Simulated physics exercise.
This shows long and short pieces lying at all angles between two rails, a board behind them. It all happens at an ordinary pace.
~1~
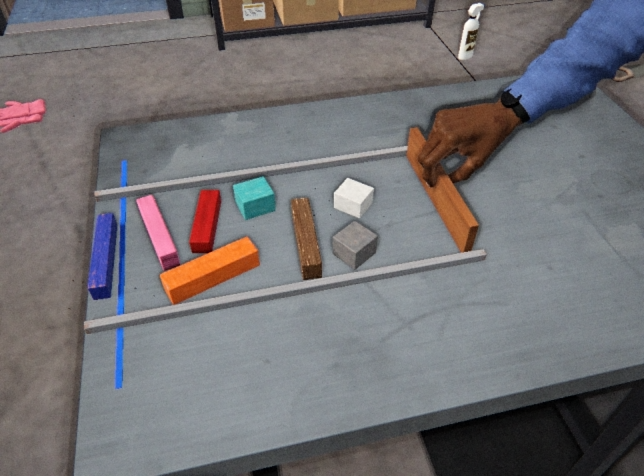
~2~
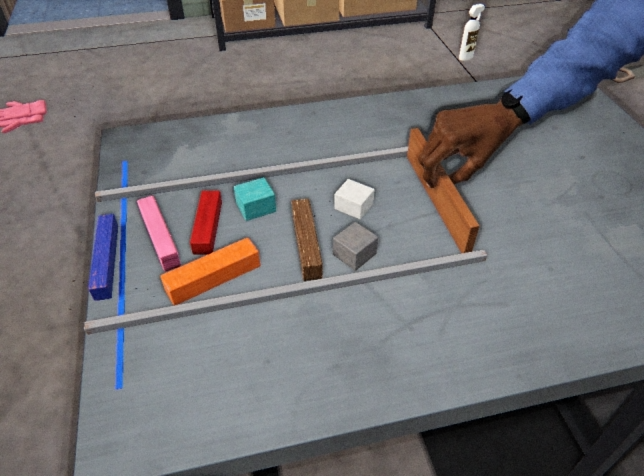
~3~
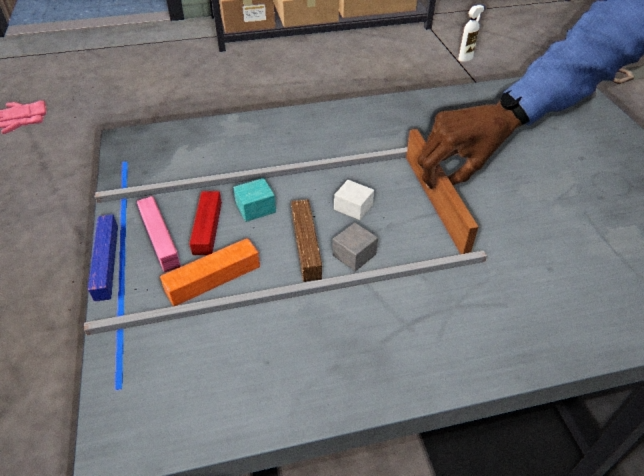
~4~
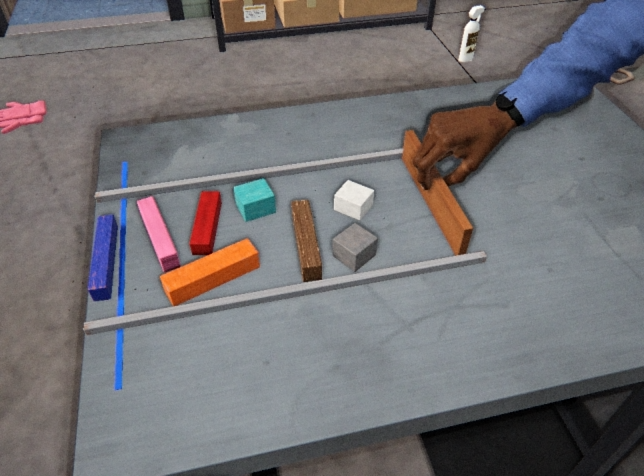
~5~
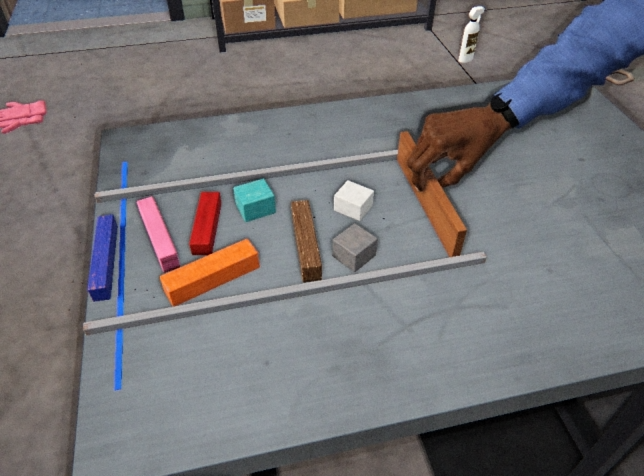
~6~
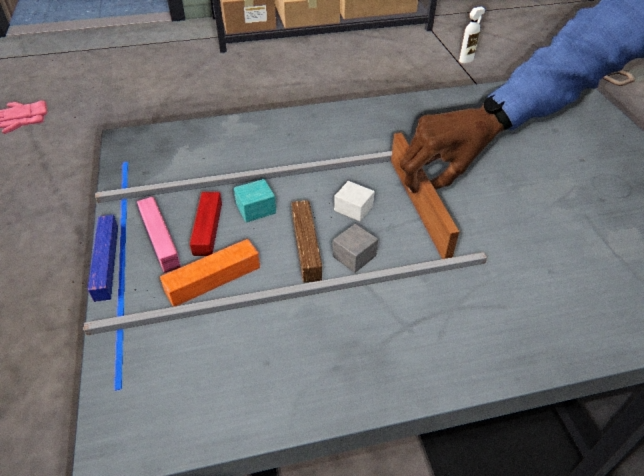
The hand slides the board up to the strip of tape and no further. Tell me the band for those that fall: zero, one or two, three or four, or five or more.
In the end the number that fall off is five or more.
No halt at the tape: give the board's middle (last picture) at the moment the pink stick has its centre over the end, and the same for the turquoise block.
At (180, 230) for the pink stick; at (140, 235) for the turquoise block.
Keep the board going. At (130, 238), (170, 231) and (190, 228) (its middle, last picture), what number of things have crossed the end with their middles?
The counts: 6, 3 and 1.
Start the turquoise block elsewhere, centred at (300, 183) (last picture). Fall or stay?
It remains up.
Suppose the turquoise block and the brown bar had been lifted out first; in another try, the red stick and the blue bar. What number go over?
4 in the first case, 4 in the second.
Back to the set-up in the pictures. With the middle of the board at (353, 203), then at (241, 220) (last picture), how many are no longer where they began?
By then 2, and 7.
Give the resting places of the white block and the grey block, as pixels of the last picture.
First (106, 230), then (101, 285).
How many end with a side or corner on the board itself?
In contact: 2.
Soon after, none off yet; blue bar at rest near (104, 256); pink stick at rest near (158, 233); orange bar at rest near (212, 272).
After that, none off yet; blue bar moving near (100, 255); pink stick displaced a little near (135, 238); orange bar displaced about its own width near (127, 289).
In the end, the number that fall off is five or more; gone, brown bar, turquoise block, red stick, orange bar, pink stick and blue bar.
